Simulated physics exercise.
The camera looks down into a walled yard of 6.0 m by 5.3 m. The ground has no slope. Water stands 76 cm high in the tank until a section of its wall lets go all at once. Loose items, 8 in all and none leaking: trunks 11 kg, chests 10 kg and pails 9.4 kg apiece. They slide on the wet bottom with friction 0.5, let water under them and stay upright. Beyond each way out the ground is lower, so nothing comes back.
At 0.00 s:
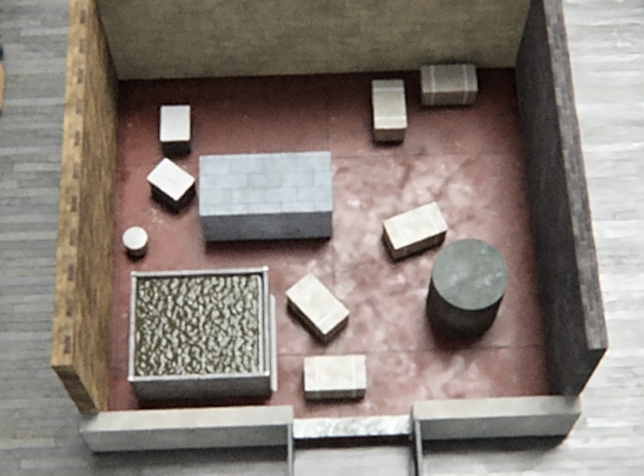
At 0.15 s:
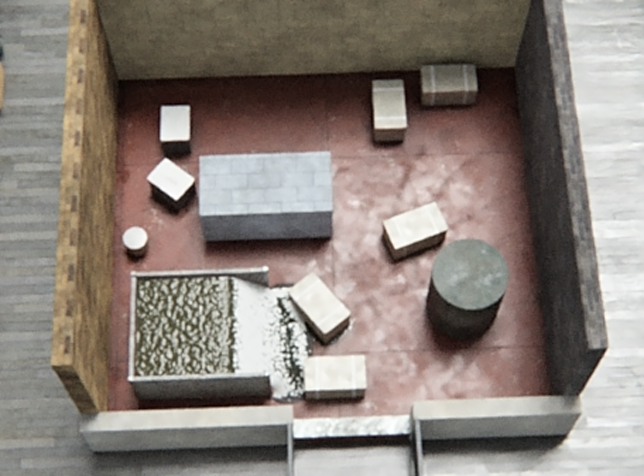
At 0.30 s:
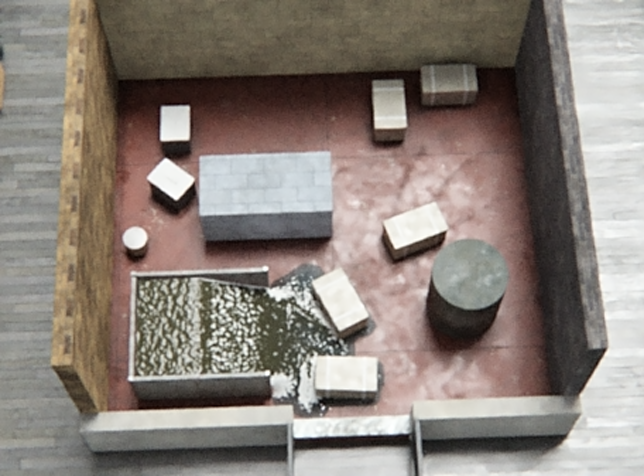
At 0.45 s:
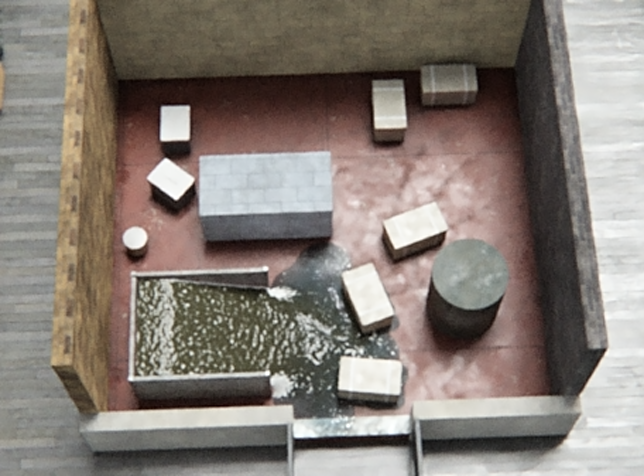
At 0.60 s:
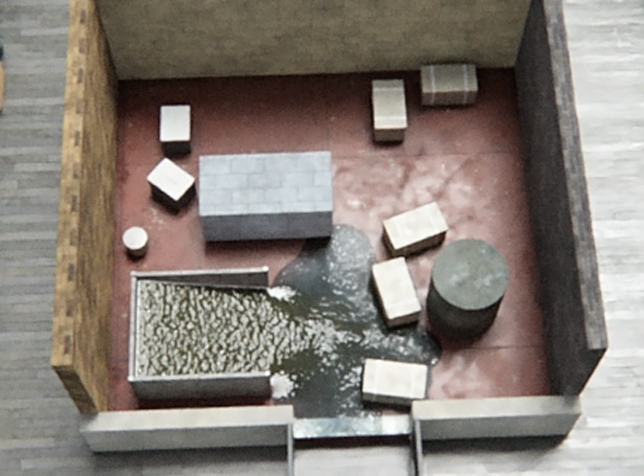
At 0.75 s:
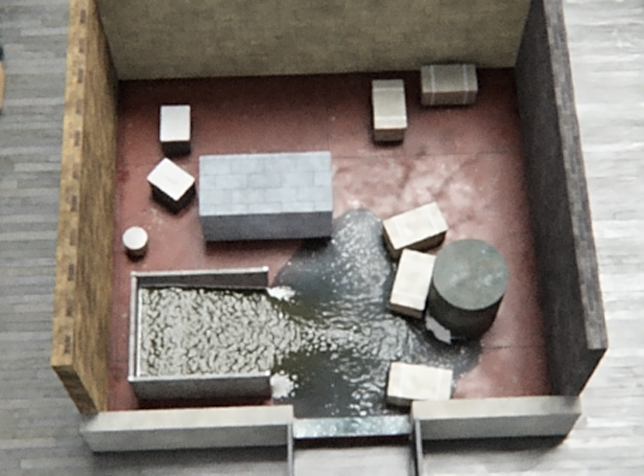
Water pours from an open-sided tank and pushes two pale boxes to the right.
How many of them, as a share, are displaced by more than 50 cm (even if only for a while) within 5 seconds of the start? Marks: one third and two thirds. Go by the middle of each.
That comes to between one and two thirds.
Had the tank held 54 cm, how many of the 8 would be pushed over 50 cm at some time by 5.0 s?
Then 4.
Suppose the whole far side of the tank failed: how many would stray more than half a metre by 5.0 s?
In that case 6 of them.
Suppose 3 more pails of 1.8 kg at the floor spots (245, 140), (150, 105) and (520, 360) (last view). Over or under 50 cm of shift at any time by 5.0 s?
In turn: Short of it, short of it, over.
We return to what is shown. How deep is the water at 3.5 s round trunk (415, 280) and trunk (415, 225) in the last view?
About 13 and 23 cm.
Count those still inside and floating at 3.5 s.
At that moment 3.
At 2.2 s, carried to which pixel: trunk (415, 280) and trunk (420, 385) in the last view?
Around (501, 163) and (516, 337).
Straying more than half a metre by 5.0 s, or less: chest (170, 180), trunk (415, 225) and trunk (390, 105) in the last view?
In that order: Less, more, past it.
After 1.1 s 2 of 8 are over 50 cm from their spots; 1 afloat.
After 2.2 s 3 of 8 are over 50 cm from their spots; 3 afloat.
After 3.5 s 3 of 8 are over 50 cm from their spots; 3 afloat.
After 5.0 s 5 of 8 are over 50 cm from their spots, and 5 have been at some point; 4 afloat.
